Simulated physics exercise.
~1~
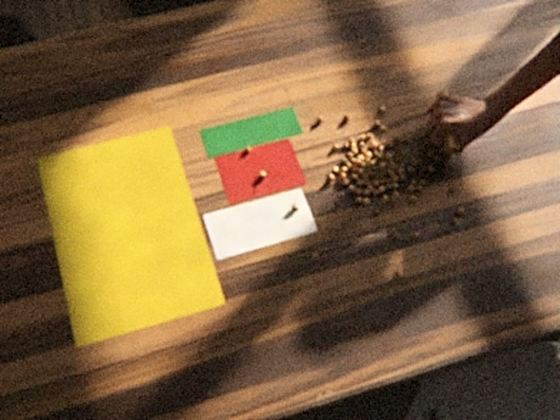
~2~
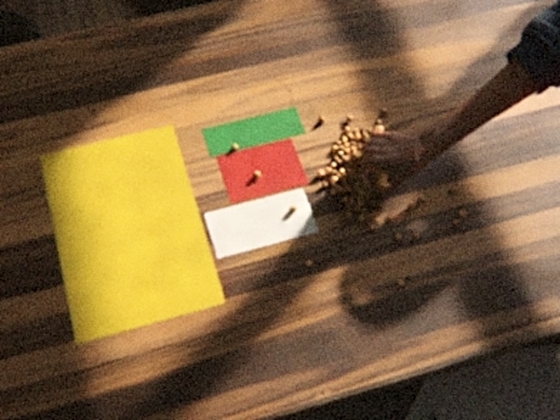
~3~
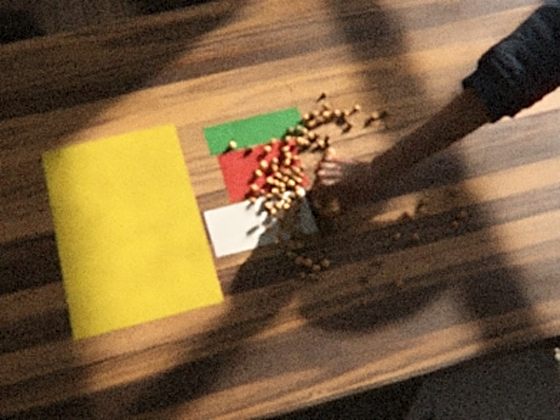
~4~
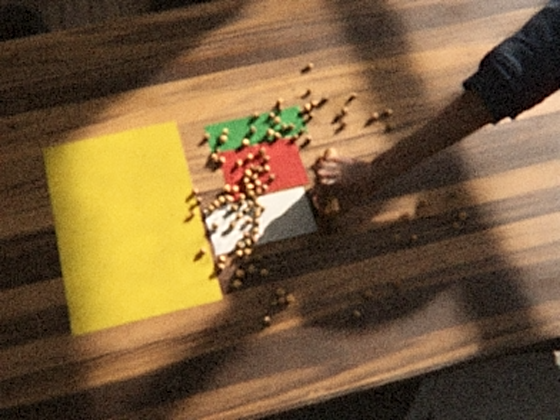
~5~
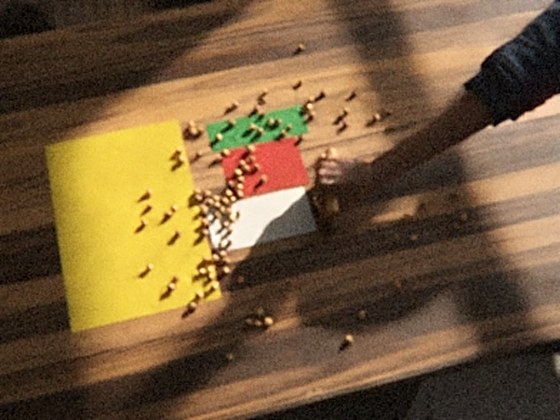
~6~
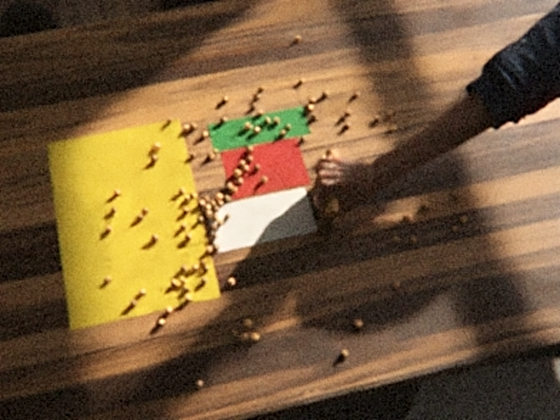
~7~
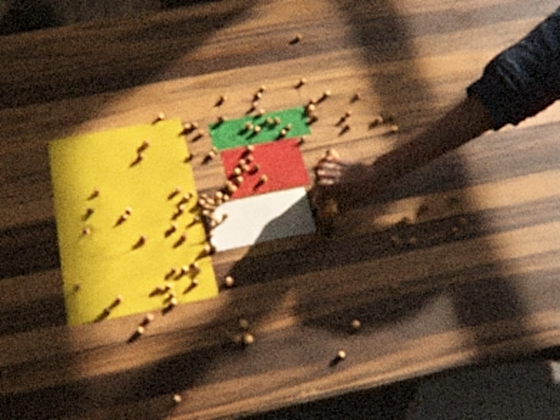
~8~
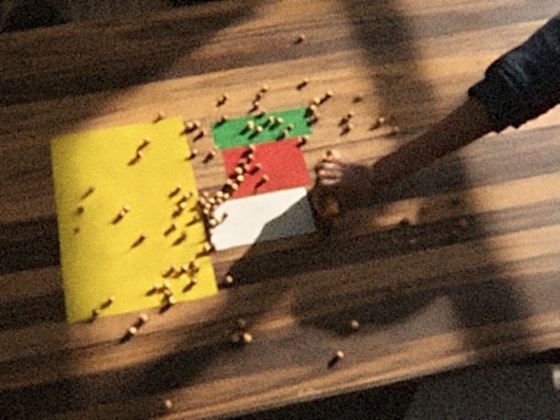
A hand sweeps a heap of wooden beads left across green, red and white sheets, then stops as they scatter onto yellow.
